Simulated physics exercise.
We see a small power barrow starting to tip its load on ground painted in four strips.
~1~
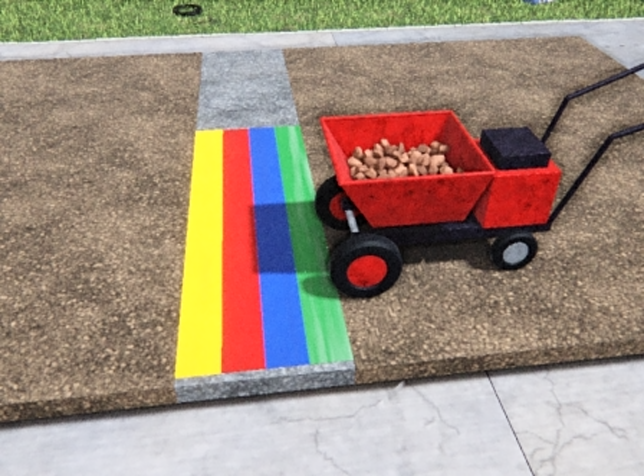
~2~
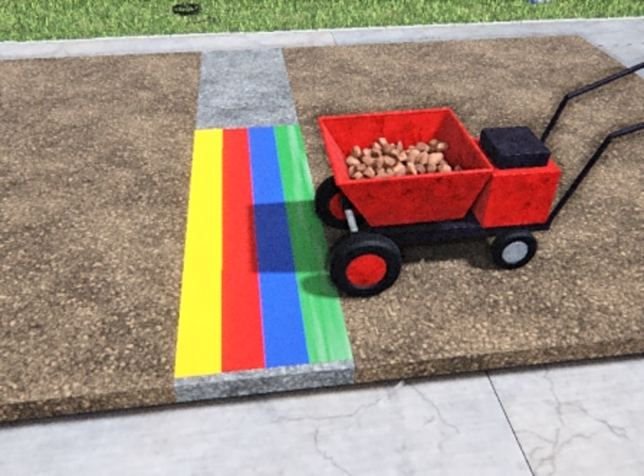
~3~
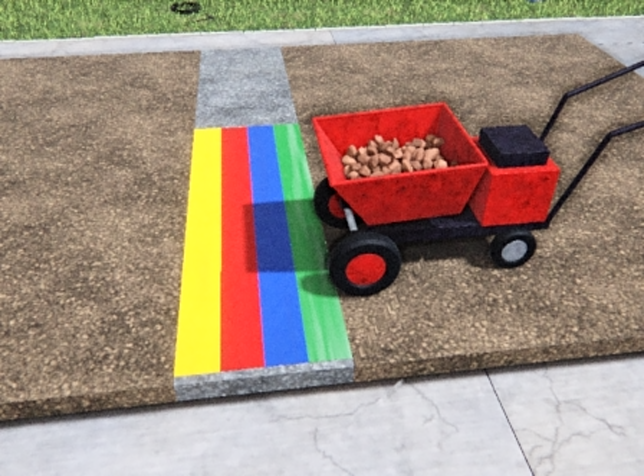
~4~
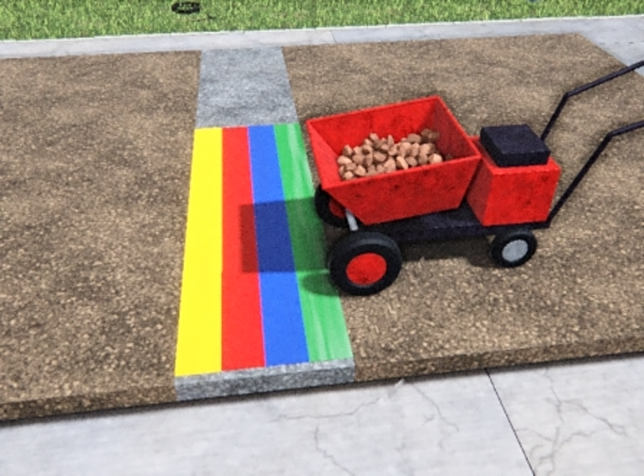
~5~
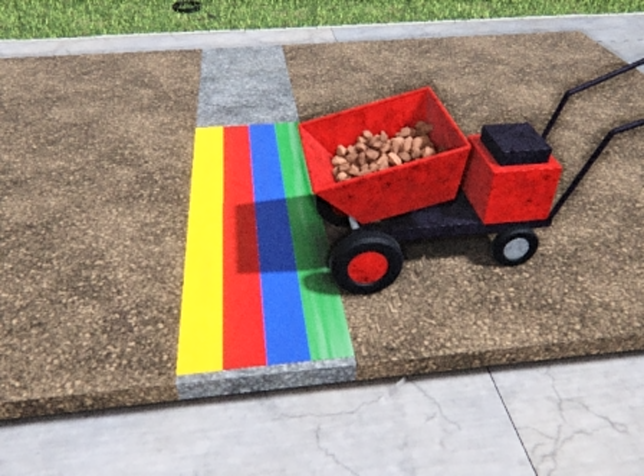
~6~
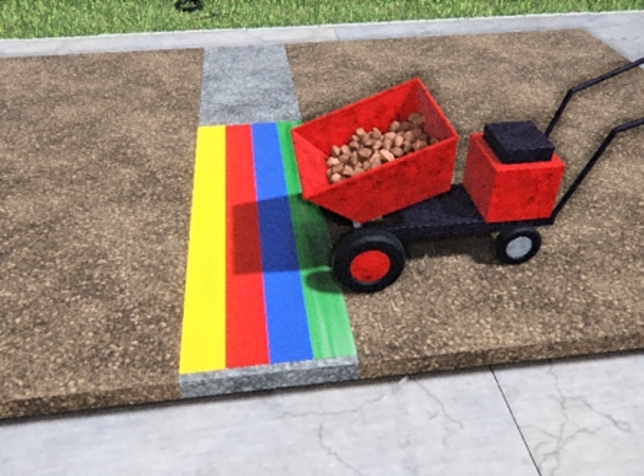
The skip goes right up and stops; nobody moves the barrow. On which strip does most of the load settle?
The heap favours the red strip.
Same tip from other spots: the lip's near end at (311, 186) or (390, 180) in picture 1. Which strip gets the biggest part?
At the first place that yellow strip, at the second the strip in blue.
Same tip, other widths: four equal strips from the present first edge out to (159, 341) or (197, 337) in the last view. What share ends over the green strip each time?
Roughly 0 per cent, and 0 per cent.
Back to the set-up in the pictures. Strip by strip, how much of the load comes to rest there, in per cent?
In per cent, green strip 0, blue strip 5, red strip 45 and yellow strip 25.
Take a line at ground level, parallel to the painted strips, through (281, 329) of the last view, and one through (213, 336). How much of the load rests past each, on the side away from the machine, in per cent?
In turn 90 and 30 in a hundred.
Shortly afterwards, skip tipped steeply; the whole lot in the skip.
Next, skip tipped right over; all but a few in the skip; only a few over the red strip.
Some moments later, skip tipped right over; near a third in the skip; only a few over the blue strip; near a third over the red strip; near a quarter over the yellow strip; a little off the paint.
In the end, skip tipped right over; a little in the skip; none at all over the green strip; a little over the blue strip; near half over the red strip; near a quarter over the yellow strip; a little off the paint.
